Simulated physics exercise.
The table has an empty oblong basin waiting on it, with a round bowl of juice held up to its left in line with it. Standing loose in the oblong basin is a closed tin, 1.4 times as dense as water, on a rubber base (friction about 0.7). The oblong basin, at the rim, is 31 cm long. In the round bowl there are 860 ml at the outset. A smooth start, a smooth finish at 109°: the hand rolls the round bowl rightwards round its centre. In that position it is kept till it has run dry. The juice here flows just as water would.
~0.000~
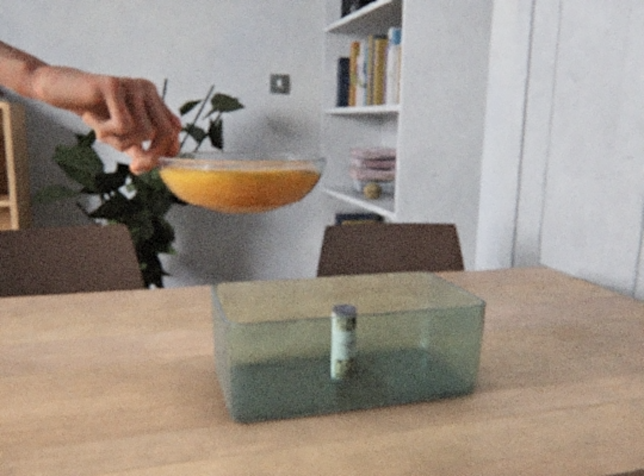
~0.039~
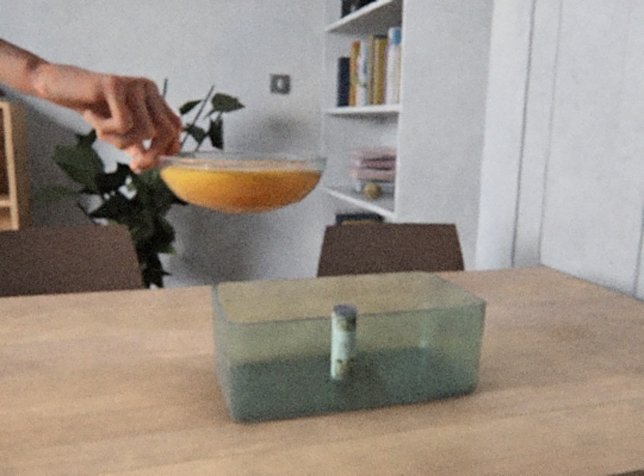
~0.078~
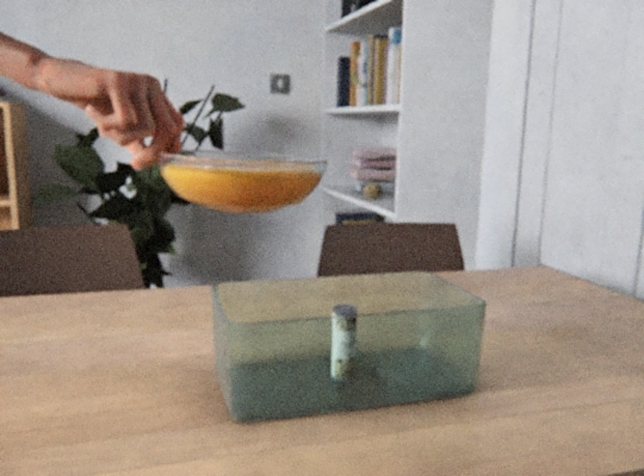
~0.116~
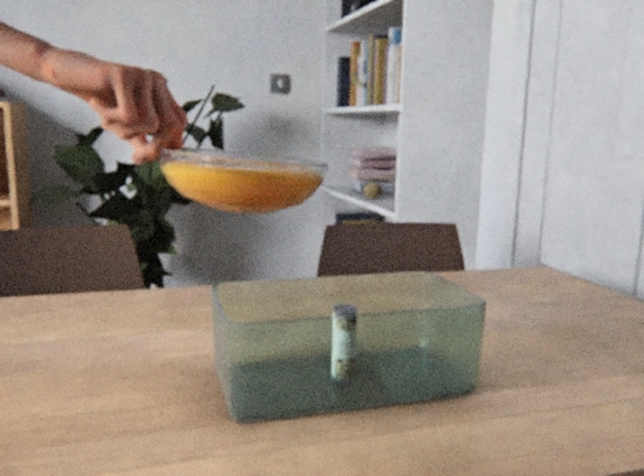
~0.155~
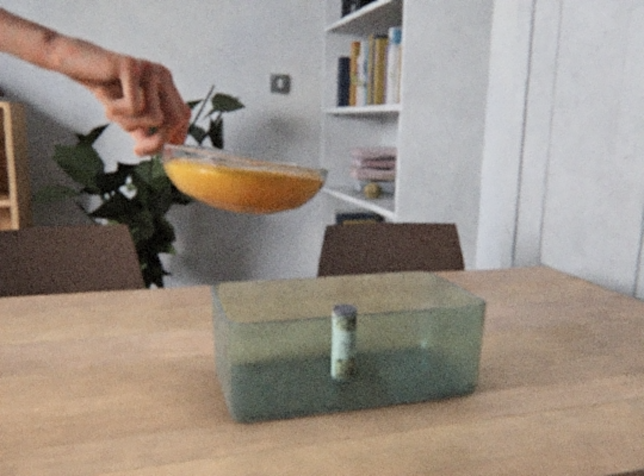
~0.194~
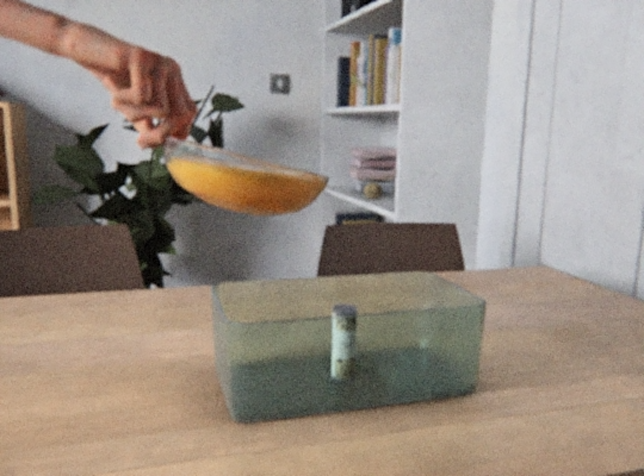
At the start, a hand holds a round glass bowl of orange juice nearly level above a wooden table, up and to the left of a clear oblong basin with a small tin standing inside. The hand then slowly rolls the bowl rightwards, its right rim dipping modestly while the juice shifts slightly.
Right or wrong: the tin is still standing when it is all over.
Right, it is still standing.
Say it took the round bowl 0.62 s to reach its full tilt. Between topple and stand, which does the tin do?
The tin stays on its base.
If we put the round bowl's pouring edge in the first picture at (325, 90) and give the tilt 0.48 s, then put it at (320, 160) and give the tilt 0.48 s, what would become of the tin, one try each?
Run one: It does not tip. Run two: It tumbles.
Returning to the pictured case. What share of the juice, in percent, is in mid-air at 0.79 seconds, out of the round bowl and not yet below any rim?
Around 8 per cent of the liquid is in flight.
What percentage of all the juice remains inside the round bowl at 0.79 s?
I'd say some 0 per cent remains.
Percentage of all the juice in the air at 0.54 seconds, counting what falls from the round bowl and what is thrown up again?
Around 48 in a hundred.
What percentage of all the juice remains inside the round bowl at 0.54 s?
Roughly 12 percent.
By 0.54 s the tilt is 78° and 11 per cent is still to pour; the tin stands where it began.
By 0.79 s the tilt is 108° and 0 per cent is still to pour; the tin stands where it began.
By 1.05 s the tilt is 109° and 0 per cent is still to pour; the tin stands where it began.
By 1.34 s the tilt is 109° and 0 per cent is still to pour; the tin stands where it began.
At rest the tin stands where it began.
